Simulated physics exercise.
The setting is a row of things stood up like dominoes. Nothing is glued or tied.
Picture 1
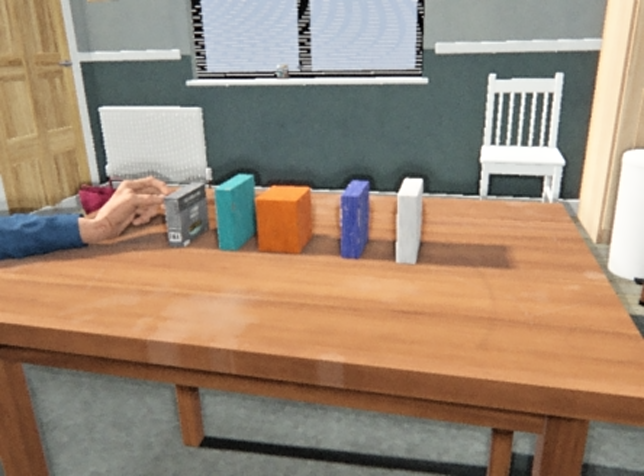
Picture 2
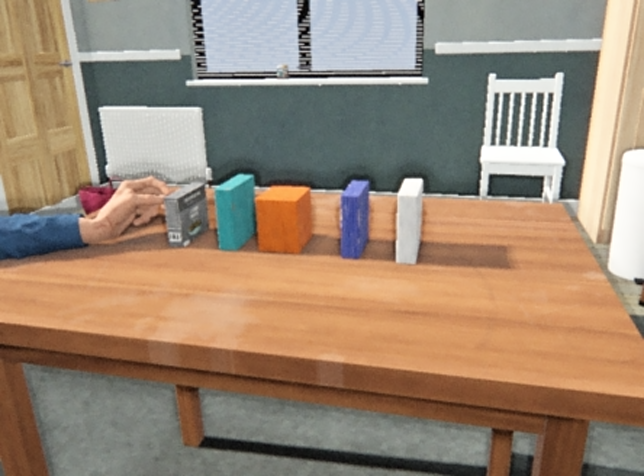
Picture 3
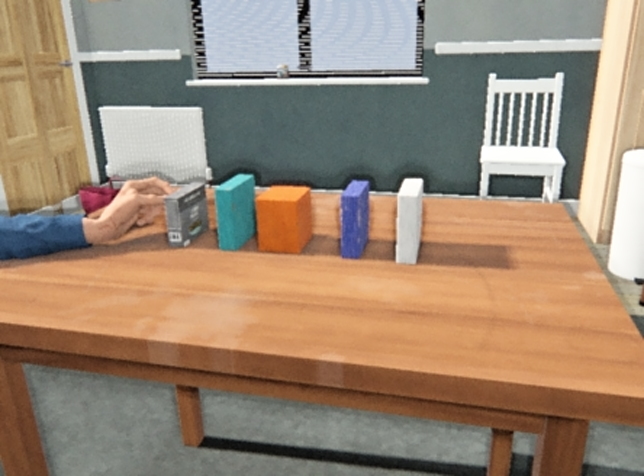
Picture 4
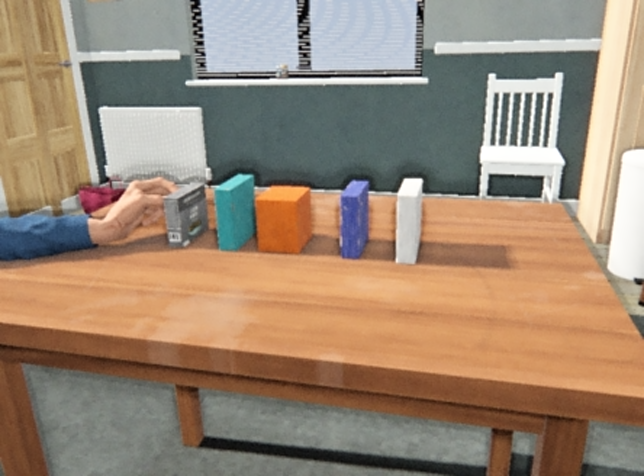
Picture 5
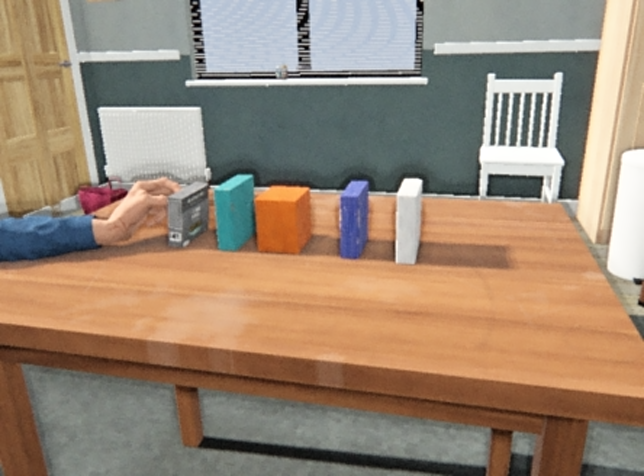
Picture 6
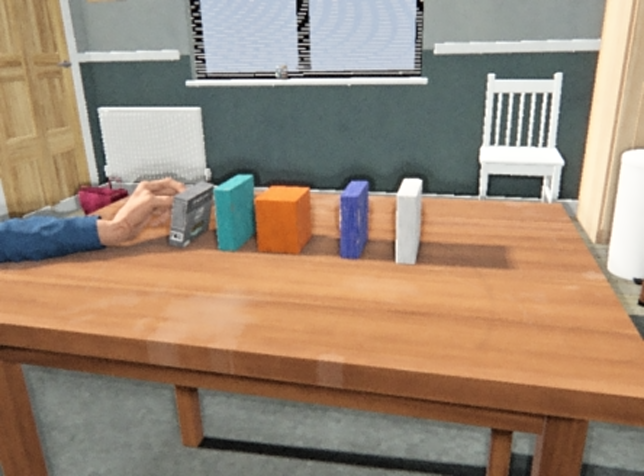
On a wooden table, a hand tips a grey packet rightward beside four standing blocks.
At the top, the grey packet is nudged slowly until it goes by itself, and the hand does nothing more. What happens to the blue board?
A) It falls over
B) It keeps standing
B.
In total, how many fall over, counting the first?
Total count - 1.
Then, 0.30 s on from there, grey packet 50° over.
Then, 2.00 s on from there, grey packet 56° over.
In the end, all 3 unmoved. At the end, from the last picture's camera, blue board near (355, 219).
